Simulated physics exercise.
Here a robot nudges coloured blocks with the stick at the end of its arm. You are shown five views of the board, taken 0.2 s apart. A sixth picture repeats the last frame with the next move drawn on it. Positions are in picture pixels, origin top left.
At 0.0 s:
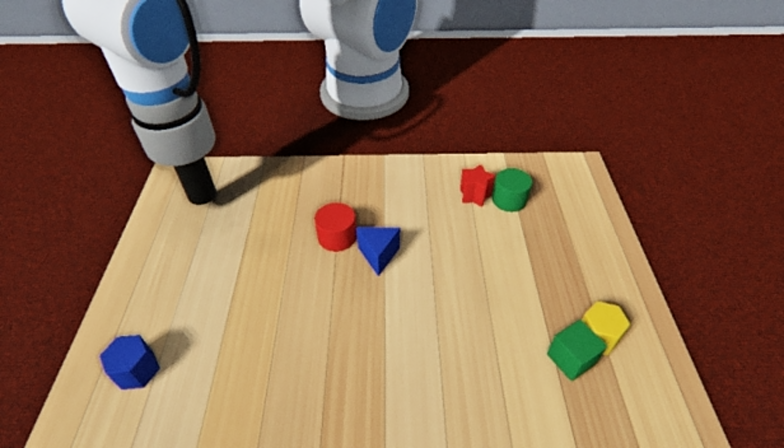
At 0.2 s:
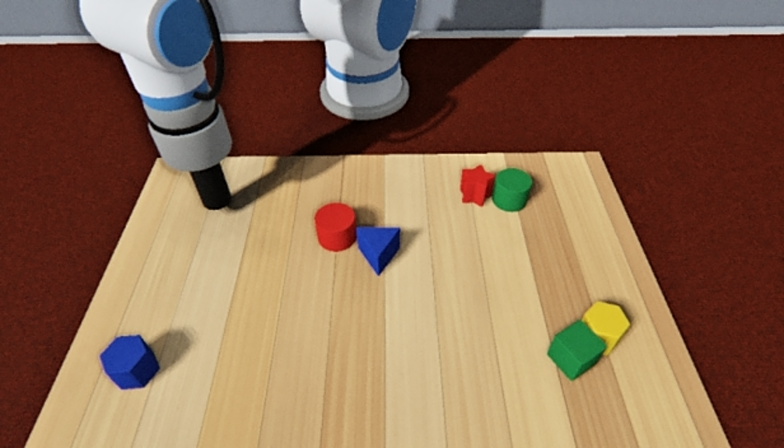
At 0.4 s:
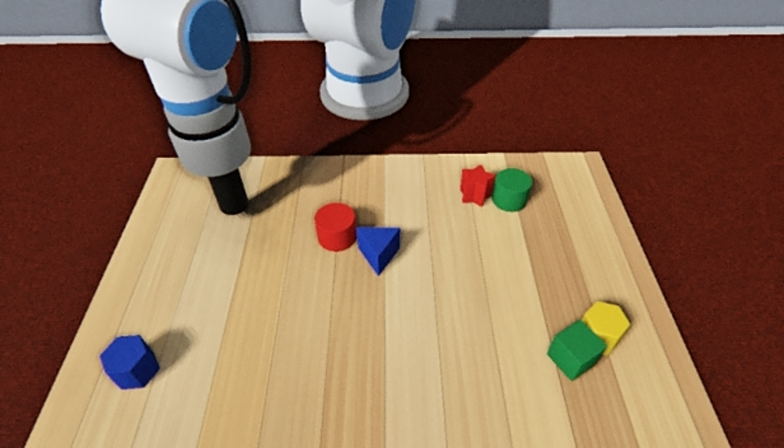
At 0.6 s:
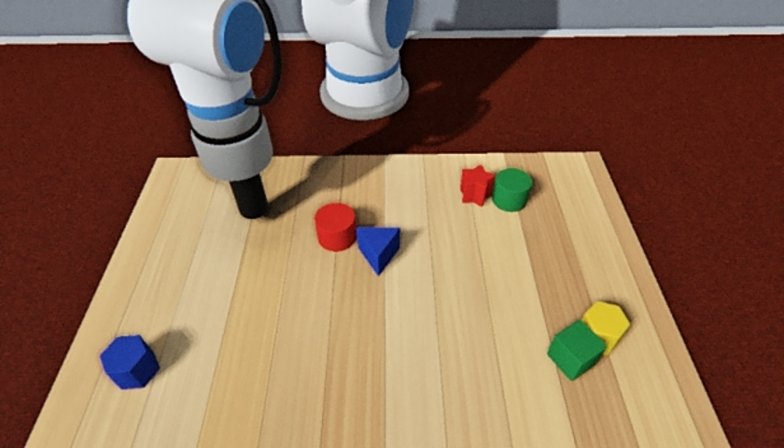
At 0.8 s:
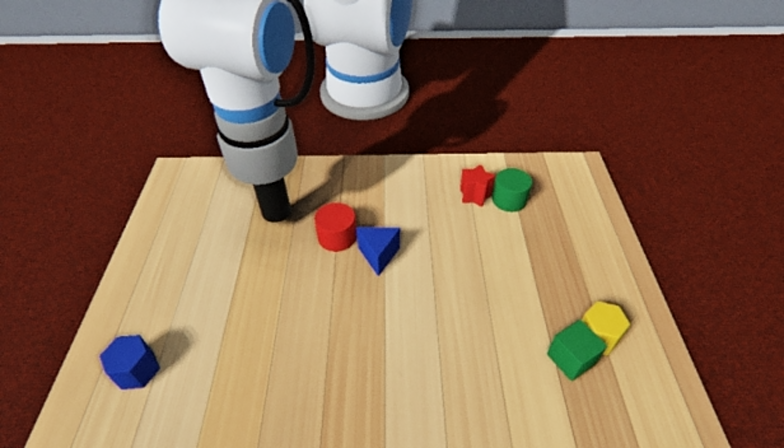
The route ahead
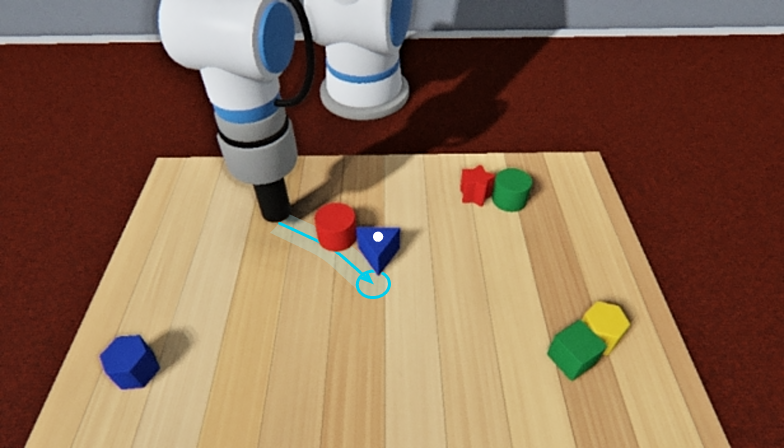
A pale wooden tabletop on a dark red floor is seen from above at a fixed angle. A red round block and a blue triangle sit near the middle, a red star and green cylinder behind them, green and yellow blocks at right, and a blue block at front left. The white and blue robot arm sweeps its black stick rightward toward the red round block, while every block stays still.
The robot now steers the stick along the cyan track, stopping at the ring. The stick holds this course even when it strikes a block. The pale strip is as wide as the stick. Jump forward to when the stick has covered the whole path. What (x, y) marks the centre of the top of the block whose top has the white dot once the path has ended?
Its top middle is near (397, 237).
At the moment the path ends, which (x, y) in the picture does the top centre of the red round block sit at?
It is going to be at (372, 220).
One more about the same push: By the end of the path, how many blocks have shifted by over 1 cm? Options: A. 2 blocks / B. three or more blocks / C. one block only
Choice A: 2 blocks.
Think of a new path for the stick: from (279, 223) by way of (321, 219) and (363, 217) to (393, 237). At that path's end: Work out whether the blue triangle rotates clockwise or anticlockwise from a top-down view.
It turns counter-clockwise.
Path on the board, from (279, 223) through (329, 247) to (373, 284); the dot is on the blue triangle.
The first path, step by step. One third of the way, stick (310, 228); red round block (345, 218); blue triangle (381, 238).
Two thirds of the way, stick (343, 248); red round block (371, 220); blue triangle (397, 237), turned 70° clockwise.
At the end, stick (373, 273); red round block (372, 220); blue triangle (397, 237), turned 70° clockwise.
